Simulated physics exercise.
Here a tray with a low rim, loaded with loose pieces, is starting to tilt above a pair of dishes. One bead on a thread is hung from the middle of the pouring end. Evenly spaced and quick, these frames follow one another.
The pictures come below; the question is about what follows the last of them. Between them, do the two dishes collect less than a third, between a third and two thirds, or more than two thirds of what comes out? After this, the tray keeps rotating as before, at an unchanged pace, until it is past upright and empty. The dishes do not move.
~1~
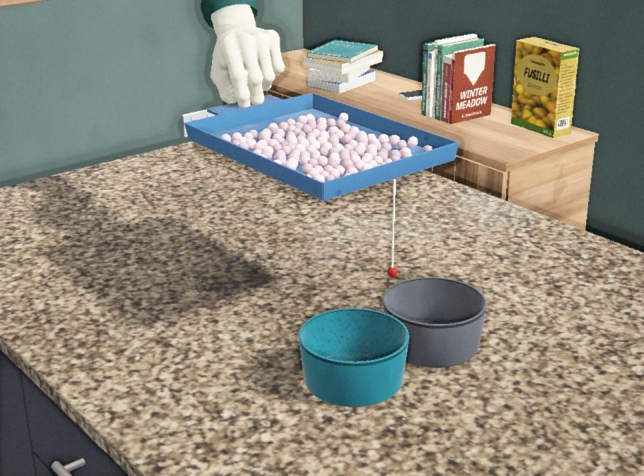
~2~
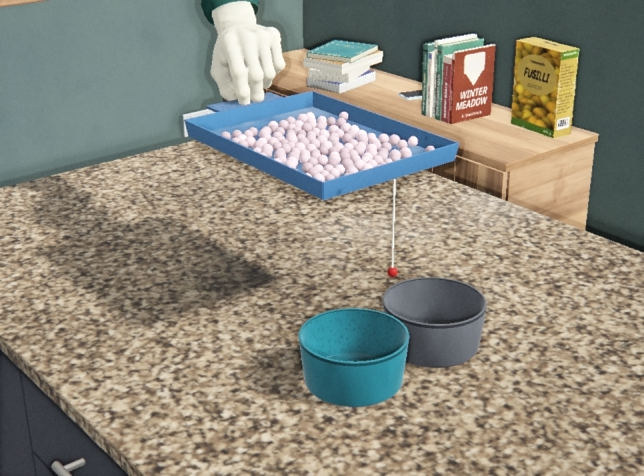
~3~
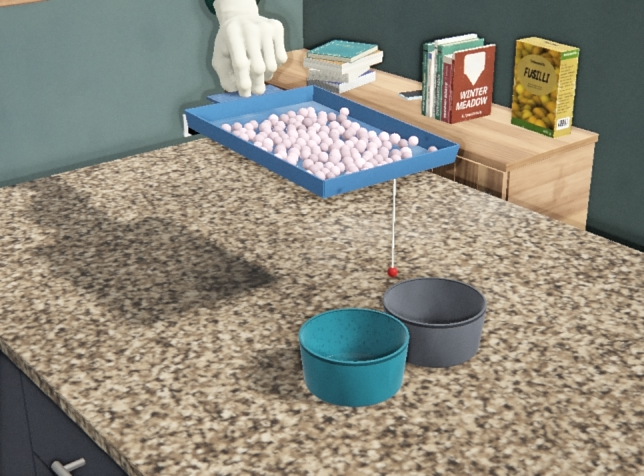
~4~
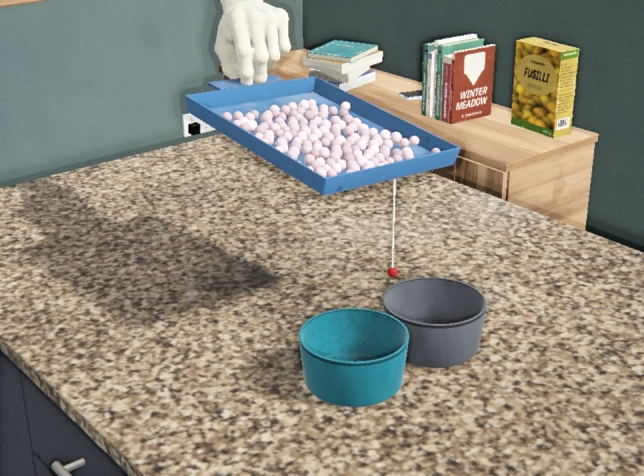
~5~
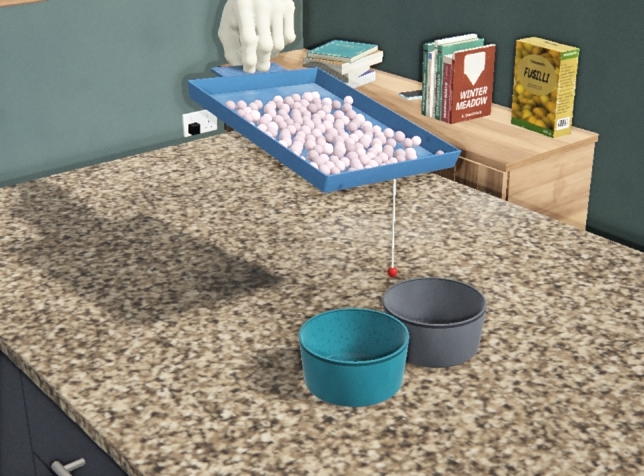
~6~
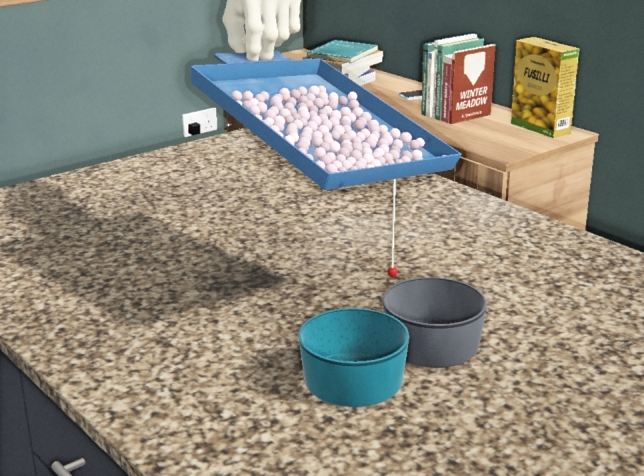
Counting both dishes, they collect short of a third of the pieces.
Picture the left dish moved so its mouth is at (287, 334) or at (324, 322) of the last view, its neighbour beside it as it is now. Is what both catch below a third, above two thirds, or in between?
First: Under a third. Second: Under a third.
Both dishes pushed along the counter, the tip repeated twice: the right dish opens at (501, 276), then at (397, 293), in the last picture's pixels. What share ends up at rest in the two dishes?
70, then 10 %.
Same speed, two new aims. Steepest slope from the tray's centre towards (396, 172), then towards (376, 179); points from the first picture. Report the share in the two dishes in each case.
In order, some 60 % and some 80 %.
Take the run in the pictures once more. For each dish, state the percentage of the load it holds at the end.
0 % left, 20 % right.
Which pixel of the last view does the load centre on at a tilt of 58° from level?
Roughly at (397, 126).
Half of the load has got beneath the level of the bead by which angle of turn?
The tilt then is about 90°.
Soon after the last picture, tray tipped steeply; nearly all on the tray; a stray few in the air.
A little later, tray tipped right over; about a quarter on the tray; a small part in the right dish; about half outside both; about a quarter in the air.
Later still, tray tipped past a quarter turn; about a quarter in the right dish; most outside both.
By the end, tray tipped past a quarter turn; none in the left dish; about a quarter in the right dish; most outside both.
